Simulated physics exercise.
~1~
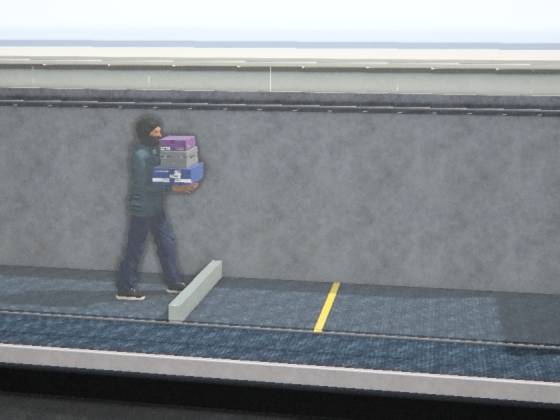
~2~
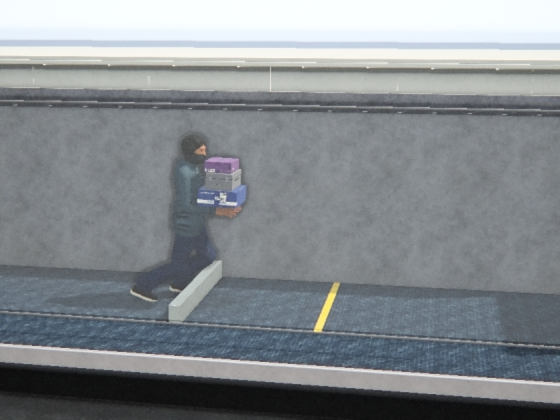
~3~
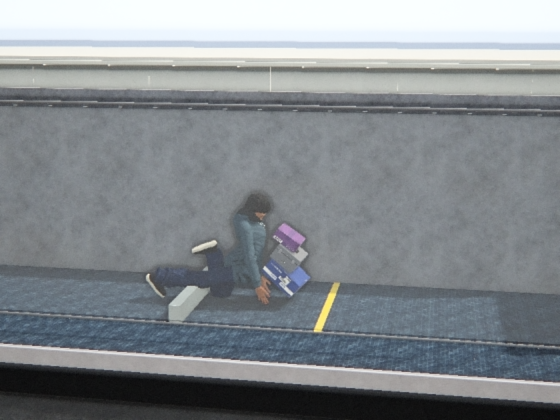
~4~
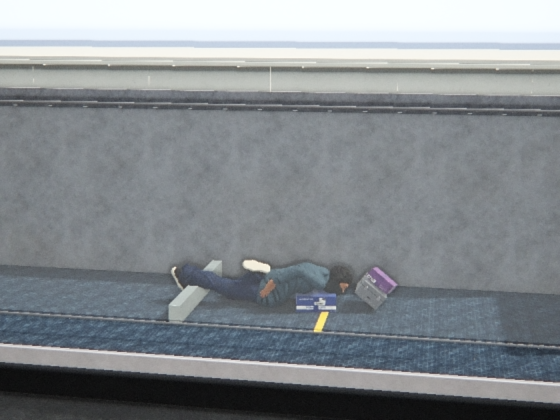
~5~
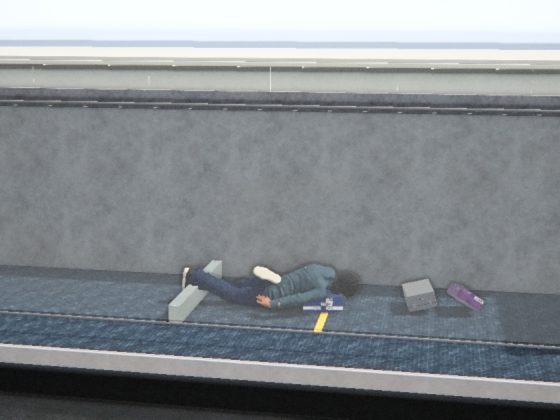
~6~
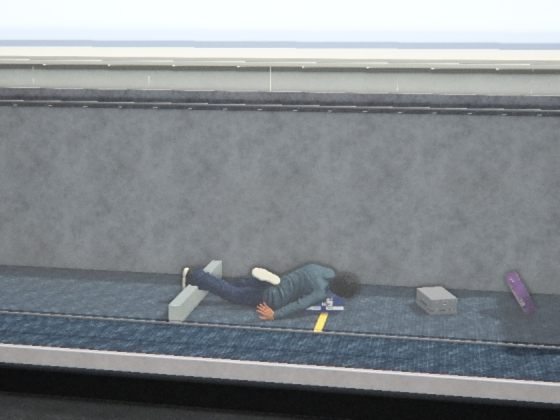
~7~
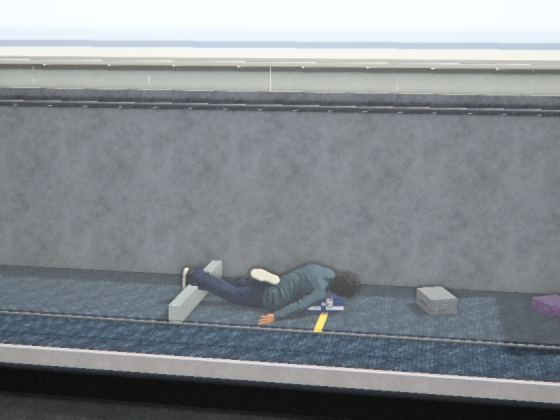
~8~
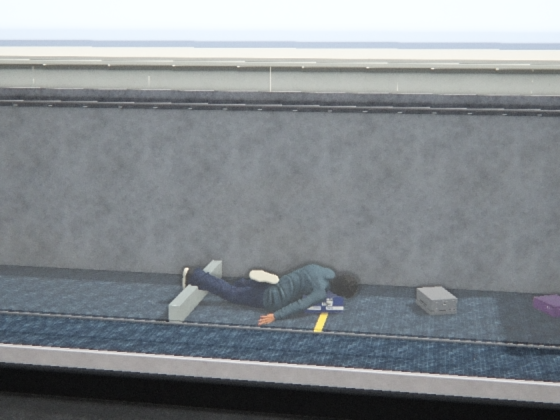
Person carrying stacked boxes pitching forward over a low rail, scattering them rightward and lying face down across a yellow line.
